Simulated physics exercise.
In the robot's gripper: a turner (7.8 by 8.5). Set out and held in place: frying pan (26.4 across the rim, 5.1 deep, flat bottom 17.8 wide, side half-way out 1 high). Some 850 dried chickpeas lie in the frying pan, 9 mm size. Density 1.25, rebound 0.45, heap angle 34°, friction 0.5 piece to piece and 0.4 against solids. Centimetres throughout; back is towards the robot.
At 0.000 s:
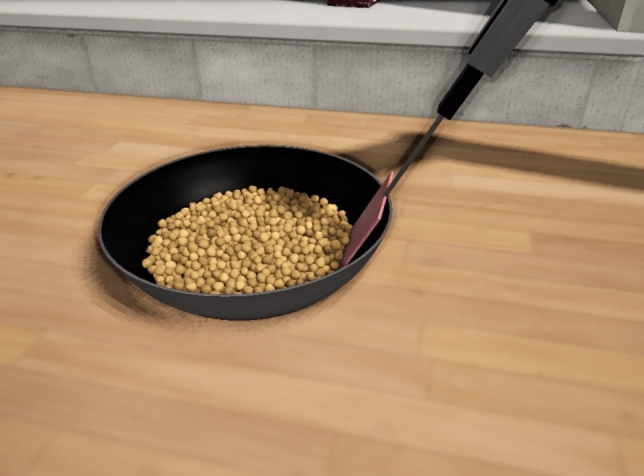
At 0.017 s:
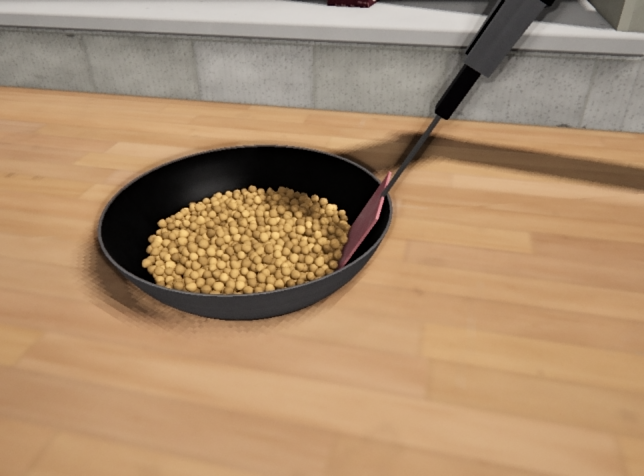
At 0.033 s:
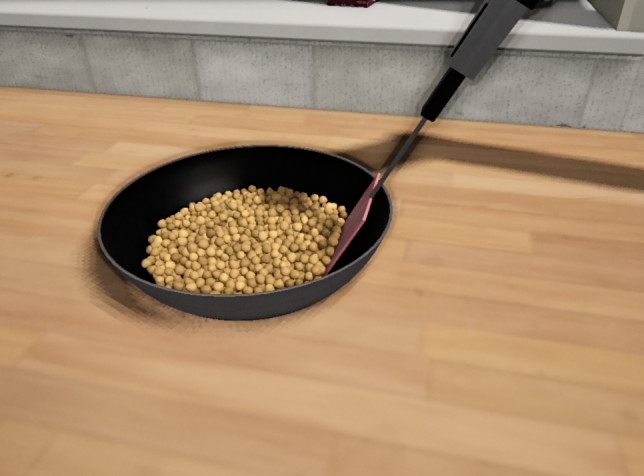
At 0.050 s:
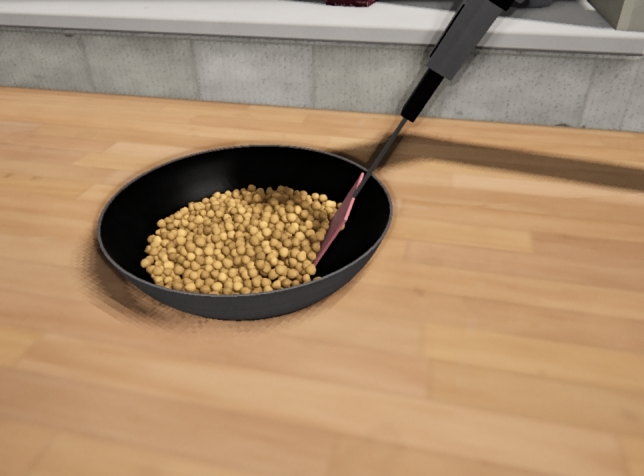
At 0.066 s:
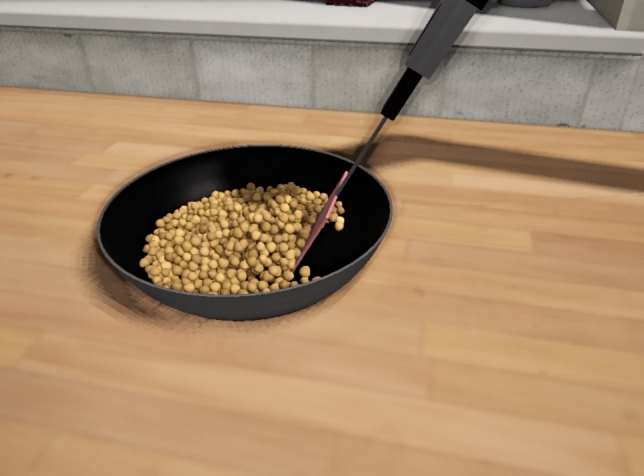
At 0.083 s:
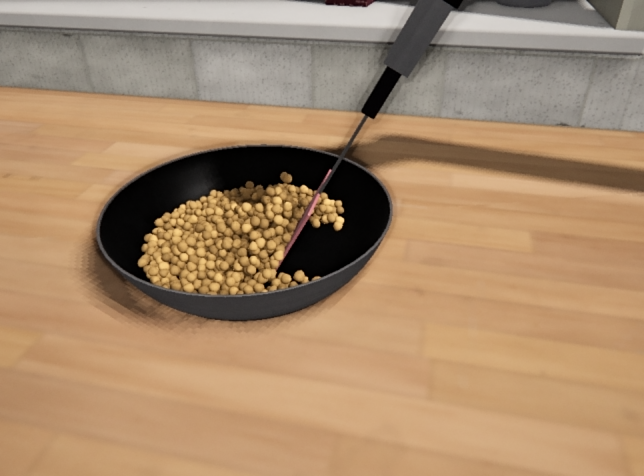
In a black frying pan, a gripper-held red turner pushes leftward through the heaped chickpeas.
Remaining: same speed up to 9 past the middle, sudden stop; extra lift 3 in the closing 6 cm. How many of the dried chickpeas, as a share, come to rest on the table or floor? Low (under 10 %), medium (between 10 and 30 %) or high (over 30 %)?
Answer: Medium; between 10 and 30 % of the dried chickpeas finish on the table or floor.
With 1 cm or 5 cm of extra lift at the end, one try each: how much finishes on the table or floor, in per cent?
Some 15 and 15 per cent.
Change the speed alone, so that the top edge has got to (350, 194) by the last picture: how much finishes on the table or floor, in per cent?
About 5 per cent.
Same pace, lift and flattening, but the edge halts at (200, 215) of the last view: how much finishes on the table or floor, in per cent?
Some 5 per cent.
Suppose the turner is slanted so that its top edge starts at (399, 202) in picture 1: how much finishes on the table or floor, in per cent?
About 15 per cent.
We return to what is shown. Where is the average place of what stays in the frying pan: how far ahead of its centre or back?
About 4.0 cm ahead.
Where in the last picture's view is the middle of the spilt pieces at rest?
At about (18, 212).
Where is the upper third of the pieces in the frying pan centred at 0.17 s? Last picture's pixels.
At about (193, 212).
By 0.13 s, sloping 62°, highest piece 7 above the table; 851 in the frying pan.
By 0.17 s, sloping 62°, highest piece 8 above the table; 851 in the frying pan.
By 0.40 s, sloping 62°, highest piece 15 above the table; 712 in the frying pan, 126 on the table or floor, 13 on the blade or in flight.
By 1.45 s, sloping 62°, highest piece 4 above the table; 711 in the frying pan, 140 on the table or floor.
Final count, 711 in the frying pan, 140 on the table or floor. That is 16 % on the table or floor.
